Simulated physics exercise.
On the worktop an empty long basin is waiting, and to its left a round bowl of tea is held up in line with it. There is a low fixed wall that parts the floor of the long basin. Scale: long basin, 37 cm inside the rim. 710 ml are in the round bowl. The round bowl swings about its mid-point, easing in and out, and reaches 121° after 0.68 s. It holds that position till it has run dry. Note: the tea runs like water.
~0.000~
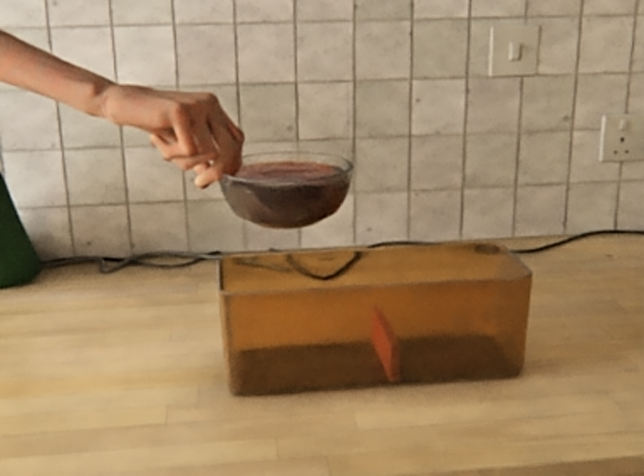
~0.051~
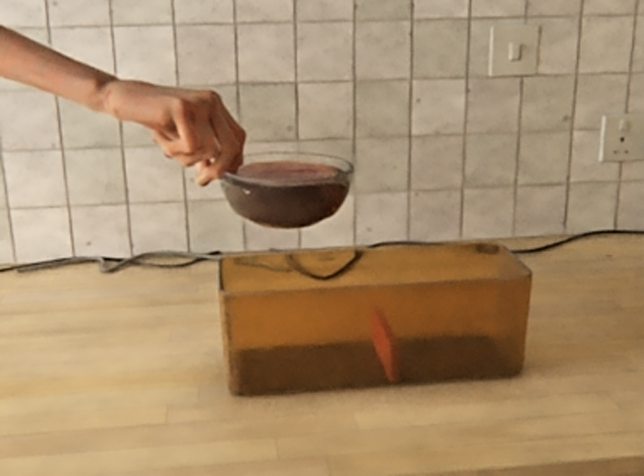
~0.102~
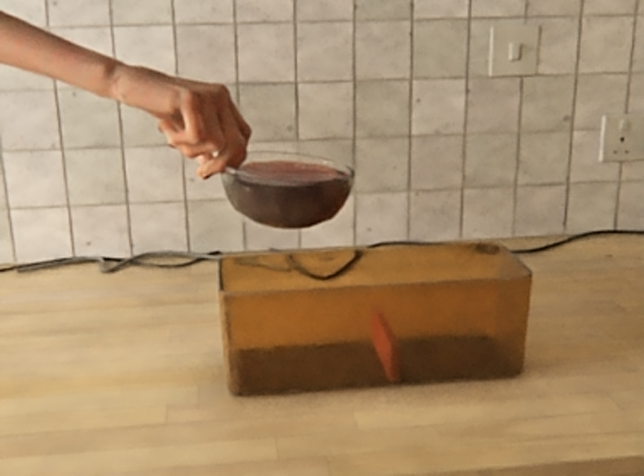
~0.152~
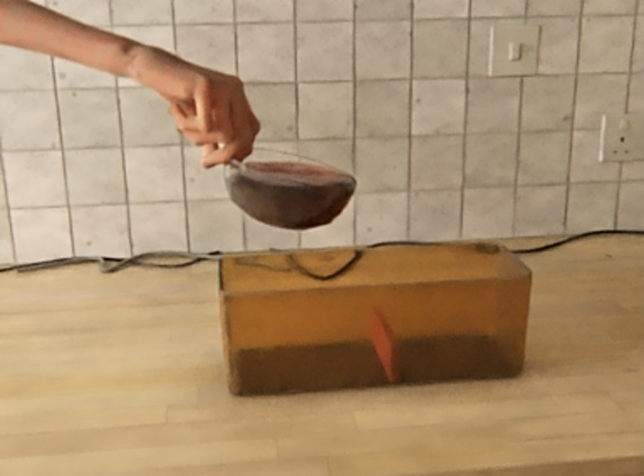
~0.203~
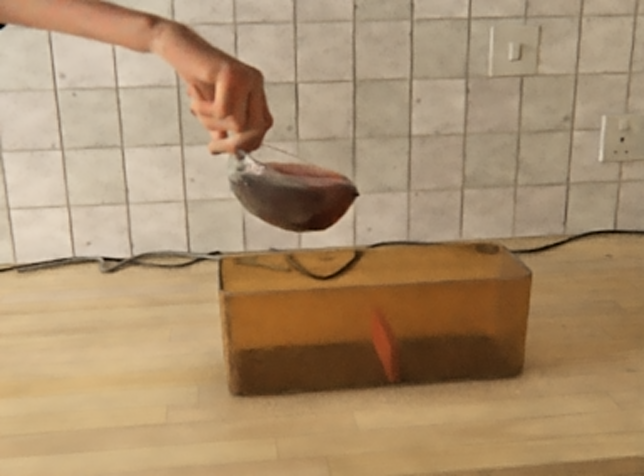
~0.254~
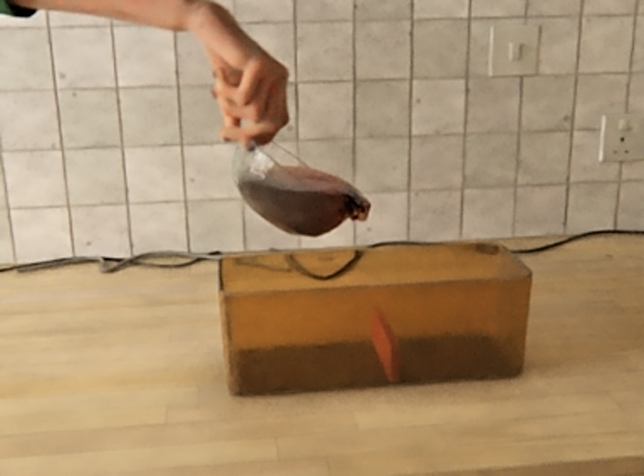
The clip shows a hand holding a round glass bowl of dark reddish liquid above a long amber basin on a wooden worktop, slowly at first, then more steeply tilting it rightward until liquid reaches over its right rim.
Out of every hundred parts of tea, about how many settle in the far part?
About 47 out of 100.
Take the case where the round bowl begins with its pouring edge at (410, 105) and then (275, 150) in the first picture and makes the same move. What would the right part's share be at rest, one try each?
It comes to 75 per cent, and then 15 per cent.
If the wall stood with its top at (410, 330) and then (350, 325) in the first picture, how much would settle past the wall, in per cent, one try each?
20 in a hundred, followed by 80 in a hundred.
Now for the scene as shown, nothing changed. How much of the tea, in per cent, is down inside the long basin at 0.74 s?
Roughly 92 %.
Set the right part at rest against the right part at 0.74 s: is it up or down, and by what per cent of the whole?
It goes up by about 2.
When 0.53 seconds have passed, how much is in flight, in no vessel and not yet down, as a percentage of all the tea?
Estimate: Some 9 % of the total.
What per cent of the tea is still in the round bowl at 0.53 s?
Some 3 % of it is still there.
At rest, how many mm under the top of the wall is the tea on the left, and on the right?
Left 34 mm, right 30 mm.
By 0.53 s the tilt is 107° and 3 per cent is still to pour, 39 is left of the wall and 49 right of it.
By 0.74 s the tilt is 121° and 0 per cent is still to pour, 46 is left of the wall and 45 right of it.
By 0.95 s the tilt is 121° and 0 per cent is still to pour, 48 is left of the wall and 47 right of it.
By 1.18 s the tilt is 121° and 0 per cent is still to pour, 49 is left of the wall and 47 right of it.
At rest 49 per cent lies left of the wall, 47 right of it and 4 outside.
